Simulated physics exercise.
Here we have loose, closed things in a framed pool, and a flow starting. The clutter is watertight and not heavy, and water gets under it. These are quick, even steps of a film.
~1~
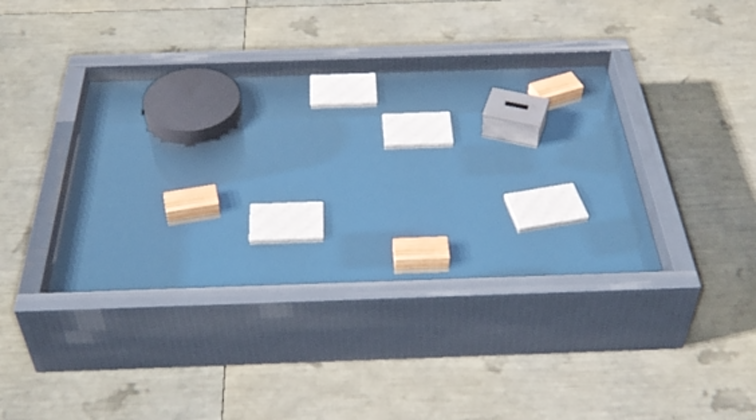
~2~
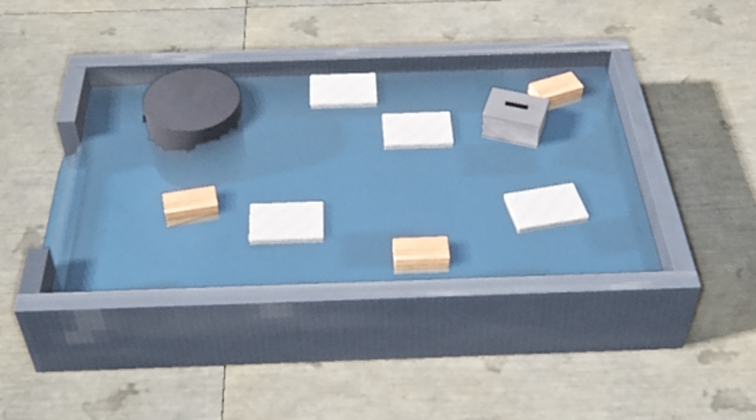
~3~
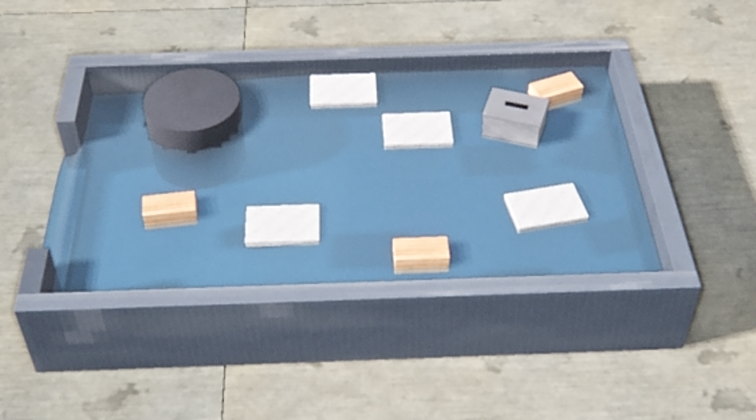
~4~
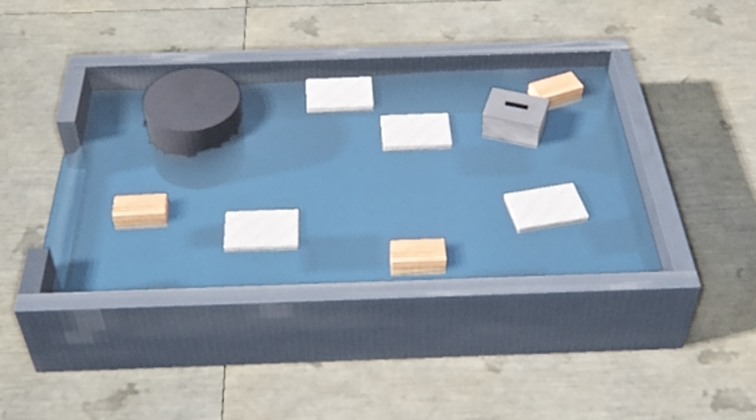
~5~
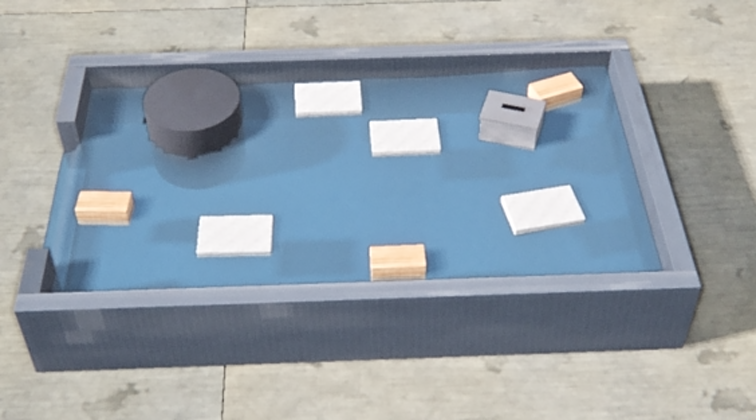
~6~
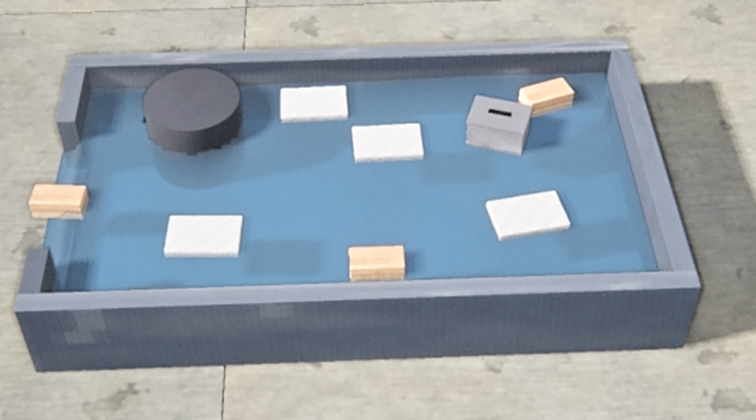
In a shallow blue pool with a gray frame, a gap opened in the left wall, and a small wooden block drifted left into it, while the white slabs and other floating blocks slid left more slowly.
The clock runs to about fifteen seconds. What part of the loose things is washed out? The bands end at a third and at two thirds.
That comes to between one and two thirds.
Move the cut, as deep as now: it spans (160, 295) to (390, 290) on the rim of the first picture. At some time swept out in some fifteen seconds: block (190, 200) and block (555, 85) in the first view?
One after the other: Washed out, no.
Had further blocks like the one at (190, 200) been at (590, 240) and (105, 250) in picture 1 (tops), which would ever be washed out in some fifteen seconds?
As listed: Left behind, through.
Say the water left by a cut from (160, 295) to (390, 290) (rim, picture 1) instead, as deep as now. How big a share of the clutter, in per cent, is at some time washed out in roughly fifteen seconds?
Close to 60 %.
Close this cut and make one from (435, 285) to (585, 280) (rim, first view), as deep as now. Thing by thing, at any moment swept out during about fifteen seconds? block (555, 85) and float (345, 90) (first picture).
One after the other: Kept in, kept in.
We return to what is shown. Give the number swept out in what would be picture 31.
The number is 3.
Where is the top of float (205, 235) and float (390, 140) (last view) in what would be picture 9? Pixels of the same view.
Near (104, 227) and (343, 153).
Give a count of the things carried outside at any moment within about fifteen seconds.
It comes to 5.
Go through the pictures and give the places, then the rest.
In the first picture, a block at (191, 198) floats; a float at (287, 220), afloat; 0 of 8 have shifted.
In the second picture, a block at (190, 200), afloat; a float at (287, 220), afloat; 0 of 8 have shifted.
In the third picture, a block at (169, 203) floats, close to its start; a float at (283, 223) floats; 1 of 8 have shifted.
In the fourth picture, a block at (140, 205) floats, a stride from its start; a float at (262, 228), afloat, close to its start; 2 of 8 have shifted.
In the fifth picture, a block at (103, 201), afloat, a stride from its start; a float at (235, 233) floats, close to its start; 5 of 8 have shifted.
In the sixth picture, a block at (57, 195) floats, a stride from its start; a float at (204, 234) floats, a stride from its start; 8 of 8 have shifted.
A moment on, 1 of 8 are out; 7 afloat.
Next, 2 of 8 are out; 6 afloat.
Later, 3 of 8 are out; 5 afloat.
In the end, 5 of 8 are out; 3 afloat.
